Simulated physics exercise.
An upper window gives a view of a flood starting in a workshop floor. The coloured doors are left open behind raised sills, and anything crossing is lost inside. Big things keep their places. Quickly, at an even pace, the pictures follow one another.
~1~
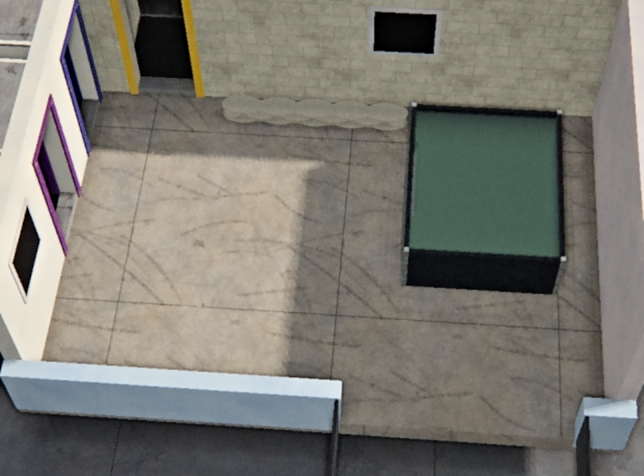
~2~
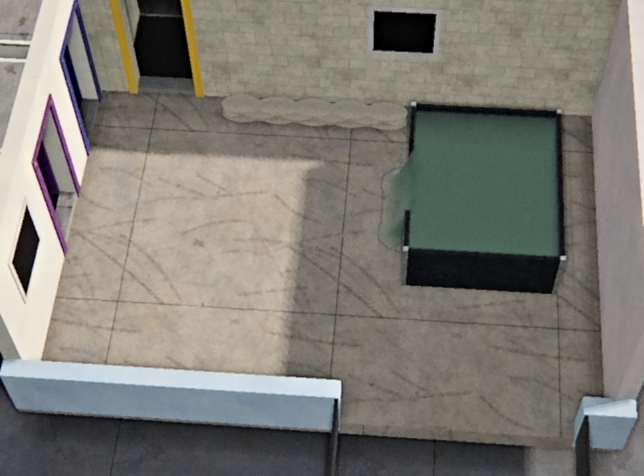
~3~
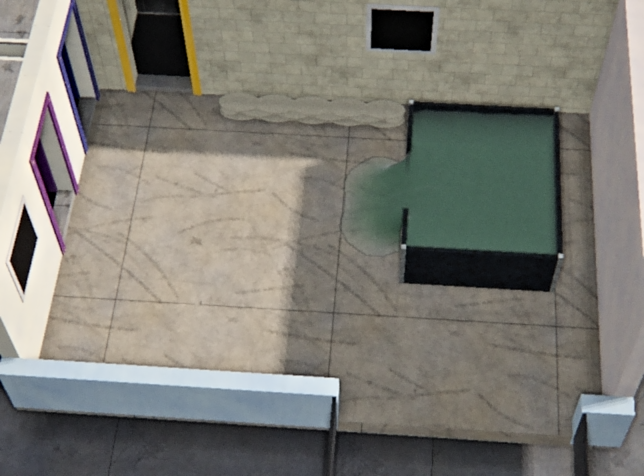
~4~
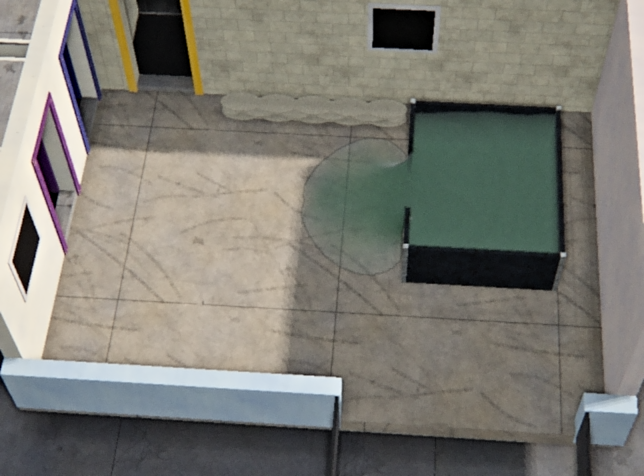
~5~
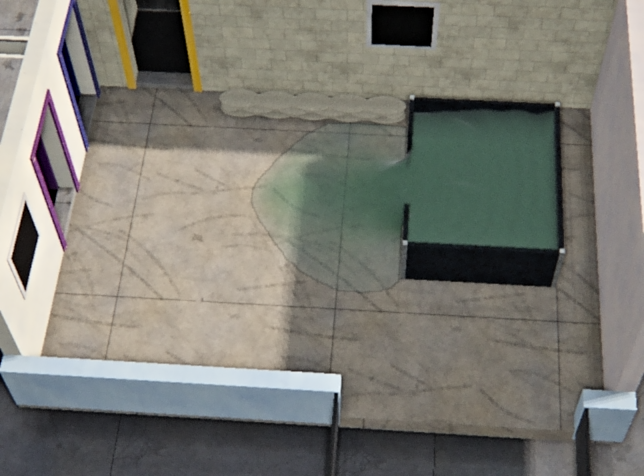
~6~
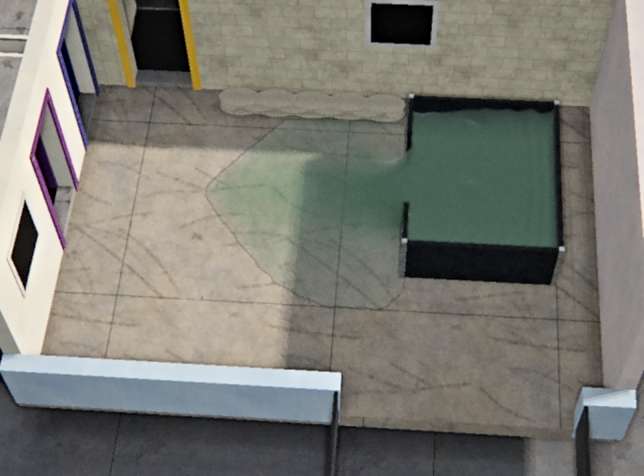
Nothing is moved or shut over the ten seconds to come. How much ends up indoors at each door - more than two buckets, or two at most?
Purple door: Over two buckets; yellow door: Over two buckets; blue door: Over two buckets.
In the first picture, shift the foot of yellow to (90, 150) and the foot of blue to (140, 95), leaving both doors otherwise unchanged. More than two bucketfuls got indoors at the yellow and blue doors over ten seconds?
Note: Yellow door crosses the line; blue door crosses the line.
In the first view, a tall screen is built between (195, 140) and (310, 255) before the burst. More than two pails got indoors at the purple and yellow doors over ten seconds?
Purple door: Below the line, yellow door: Above the line.
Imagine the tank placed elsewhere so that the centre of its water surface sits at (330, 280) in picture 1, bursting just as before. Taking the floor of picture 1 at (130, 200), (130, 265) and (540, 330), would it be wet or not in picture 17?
Soaked, soaked, bone-dry.
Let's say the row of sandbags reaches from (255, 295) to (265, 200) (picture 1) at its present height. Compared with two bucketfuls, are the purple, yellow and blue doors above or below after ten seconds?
I'd say purple door doesn't reach it, yellow door gets past it, blue door gets past it.
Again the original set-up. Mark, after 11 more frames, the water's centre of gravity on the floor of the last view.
At about (362, 205).
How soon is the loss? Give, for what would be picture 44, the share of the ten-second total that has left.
Approximately 75 in a hundred, I think.
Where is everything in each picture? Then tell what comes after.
The first frame shows still water in the water tank at (485, 183).
In the second frame, water pours out at (410, 198) and has run to (396, 173).
In the third frame, water pours out at (408, 198) and has run to (357, 172).
In the fourth frame, the front is at (312, 182), out from the gap at (410, 197).
In the fifth frame, the front is at (261, 187), out from the gap at (409, 194).
In the sixth frame, water pours out at (409, 192) and has run to (215, 186).
A moment on, water covers 45 % of the floor; the purple door wet at the sill, nothing in, the yellow door not reached, the blue door not reached.
Next, water covers 60 % of the floor; the purple door over two buckets in, the yellow door wet at the sill, nothing in, the blue door over two buckets in.
Then, water covers 65 % of the floor; the purple door far over two buckets in, the yellow door under two buckets in, the blue door far over two buckets in.
Later, water covers 70 % of the floor; the purple door far over two buckets in, the yellow door over two buckets in, the blue door far over two buckets in.
In the end, water covers 95 % of the floor; the purple door far over two buckets in, the yellow door over two buckets in, the blue door far over two buckets in.
